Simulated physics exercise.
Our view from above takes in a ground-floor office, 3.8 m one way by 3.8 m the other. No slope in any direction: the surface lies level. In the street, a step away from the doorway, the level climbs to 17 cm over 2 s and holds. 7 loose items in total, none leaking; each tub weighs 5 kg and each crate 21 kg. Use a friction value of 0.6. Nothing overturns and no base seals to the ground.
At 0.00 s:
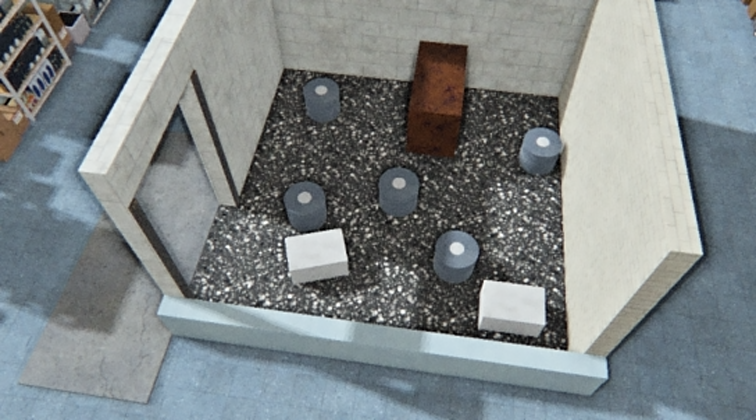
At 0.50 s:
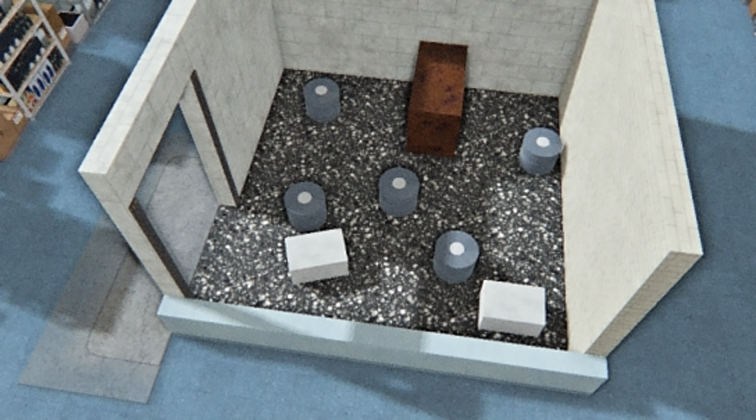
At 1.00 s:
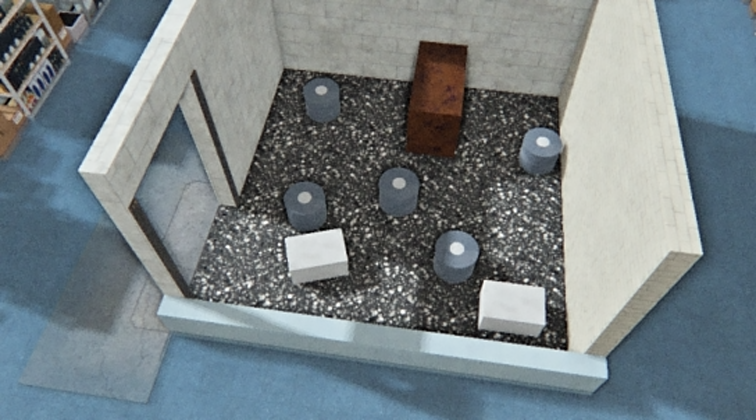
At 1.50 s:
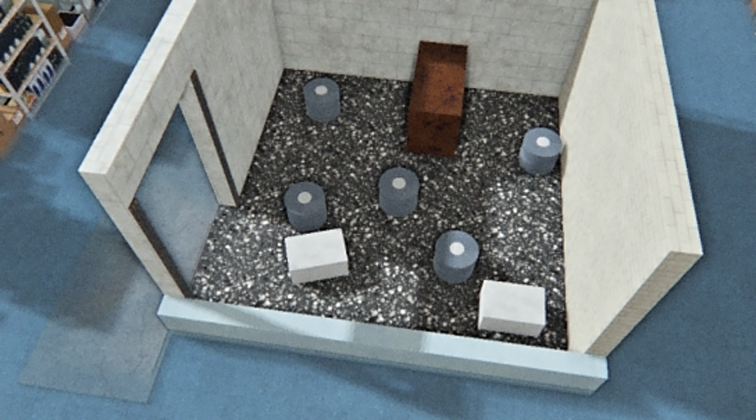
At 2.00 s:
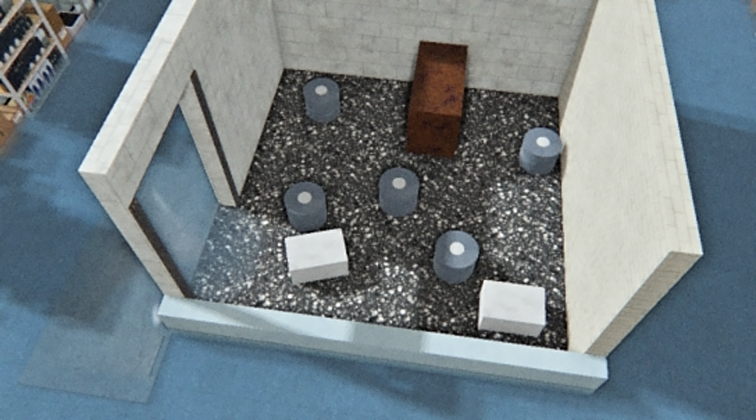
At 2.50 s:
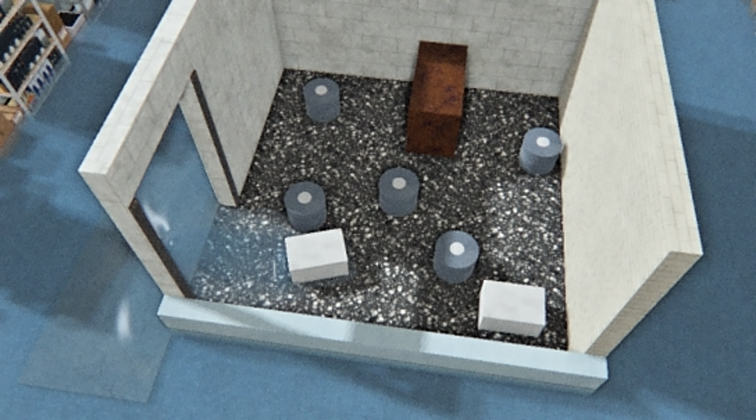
In a ground-floor office seen from above, grey tubs, two white blocks and a tall rusty-brown piece stand on a speckled floor. Outside the doorway at left, a thin sheet of water spreads over the grey paving, then slips through onto the floor toward the nearest white block, while every object stays still.
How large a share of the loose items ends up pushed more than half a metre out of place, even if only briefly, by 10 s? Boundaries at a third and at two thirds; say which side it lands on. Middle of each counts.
It lands on or past two thirds.
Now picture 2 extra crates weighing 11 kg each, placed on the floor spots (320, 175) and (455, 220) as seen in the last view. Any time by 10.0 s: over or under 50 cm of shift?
Order as asked - inside the cutoff and beyond the cutoff.
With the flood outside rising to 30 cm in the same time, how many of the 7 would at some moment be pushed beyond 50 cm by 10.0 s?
That would give 6.
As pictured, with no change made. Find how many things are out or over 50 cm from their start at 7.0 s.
I get 5.
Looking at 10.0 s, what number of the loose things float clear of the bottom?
I get 6.
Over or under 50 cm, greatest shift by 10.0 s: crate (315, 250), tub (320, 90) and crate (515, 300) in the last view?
In that order: Past it, under, under.
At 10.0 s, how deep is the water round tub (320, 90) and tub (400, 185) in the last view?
Around 4 cm and 9 cm.
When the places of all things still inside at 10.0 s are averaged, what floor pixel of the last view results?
(439, 175).
After 3.5 s 1 of 7 are over 50 cm from their spots; 0 afloat.
After 4.5 s 2 of 7 are over 50 cm from their spots; 1 afloat.
After 7.0 s 5 of 7 are over 50 cm from their spots; 3 afloat.
After 10.0 s 4 of 7 are over 50 cm from their spots, and 5 have been at some point; 6 afloat.
